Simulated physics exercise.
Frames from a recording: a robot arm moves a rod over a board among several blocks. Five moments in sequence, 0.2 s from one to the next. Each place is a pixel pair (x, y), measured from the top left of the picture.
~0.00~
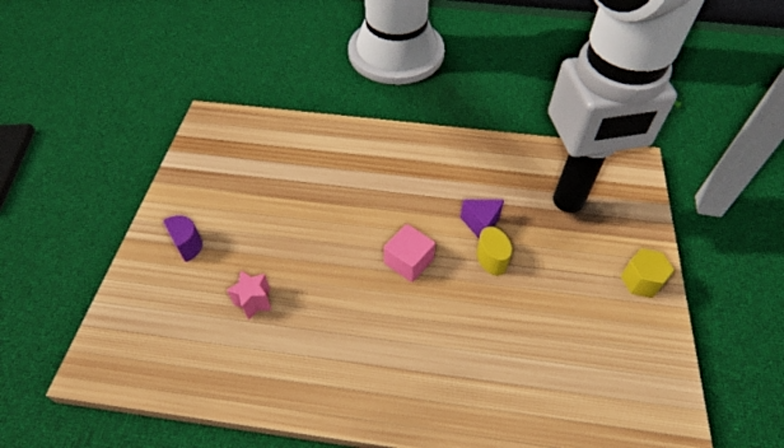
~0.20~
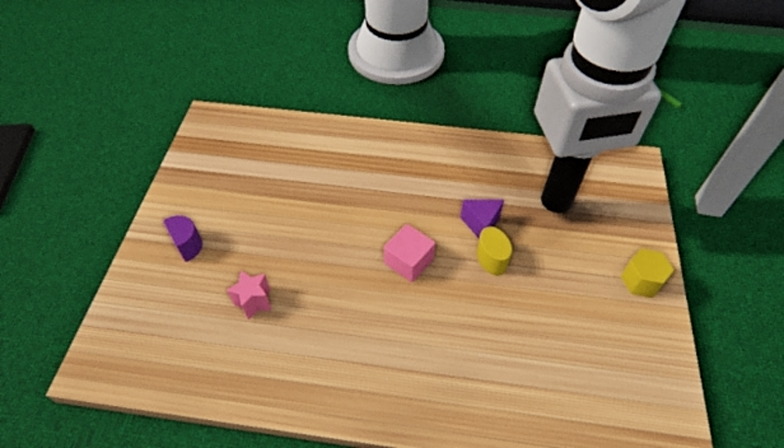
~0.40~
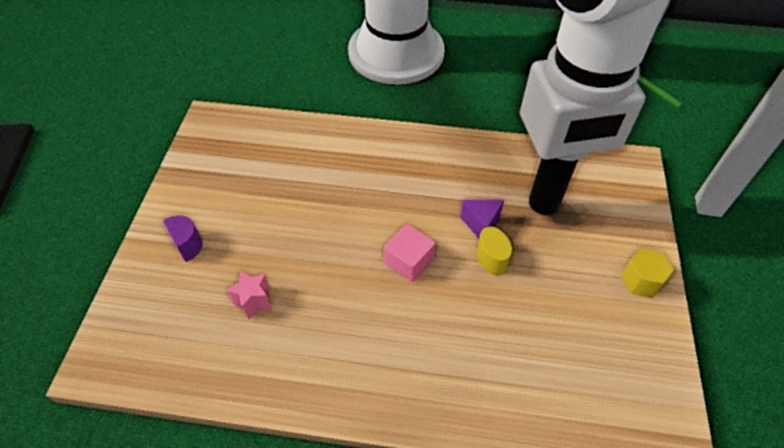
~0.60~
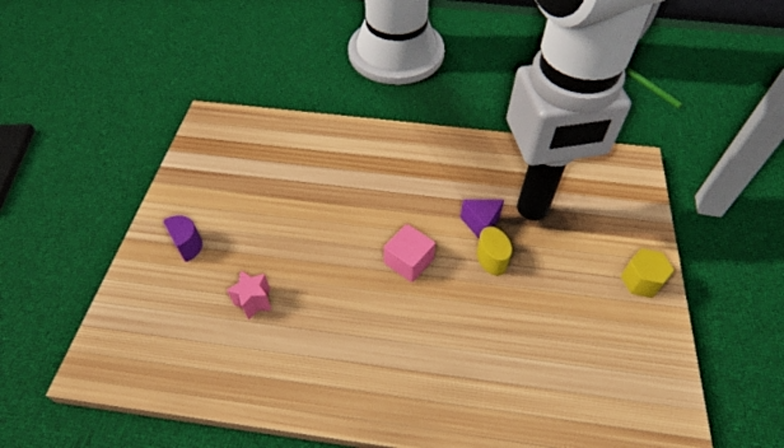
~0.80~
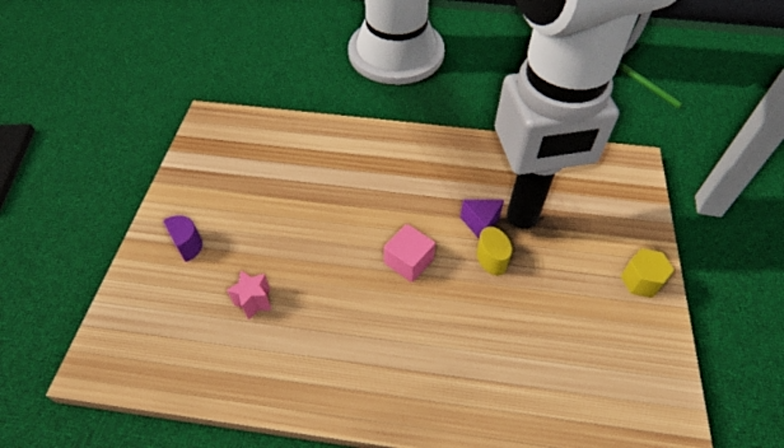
A robot arm slid its black rod left and slightly down over a wooden board, drawing close to a purple triangle and a yellow oval, while all the pink, purple and yellow blocks stayed still.
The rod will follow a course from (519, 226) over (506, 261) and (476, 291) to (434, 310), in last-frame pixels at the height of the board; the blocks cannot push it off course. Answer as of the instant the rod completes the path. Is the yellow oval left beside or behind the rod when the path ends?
Answer: No.
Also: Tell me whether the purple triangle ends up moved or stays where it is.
It is left in place.
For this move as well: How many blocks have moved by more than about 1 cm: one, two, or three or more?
One.
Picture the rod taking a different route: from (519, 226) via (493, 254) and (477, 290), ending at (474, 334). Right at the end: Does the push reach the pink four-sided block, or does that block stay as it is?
It stays.
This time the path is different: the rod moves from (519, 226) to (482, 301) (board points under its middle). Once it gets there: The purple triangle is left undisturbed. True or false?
True.
What follows on the original path. One third of the way, rod (508, 252); yellow oval (482, 257), turned 20° clockwise.
Two thirds of the way, rod (478, 282); yellow oval (445, 281), turned 50° clockwise.
At the end, rod (435, 301); purple triangle unmoved; yellow oval (400, 296), turned 55° clockwise.
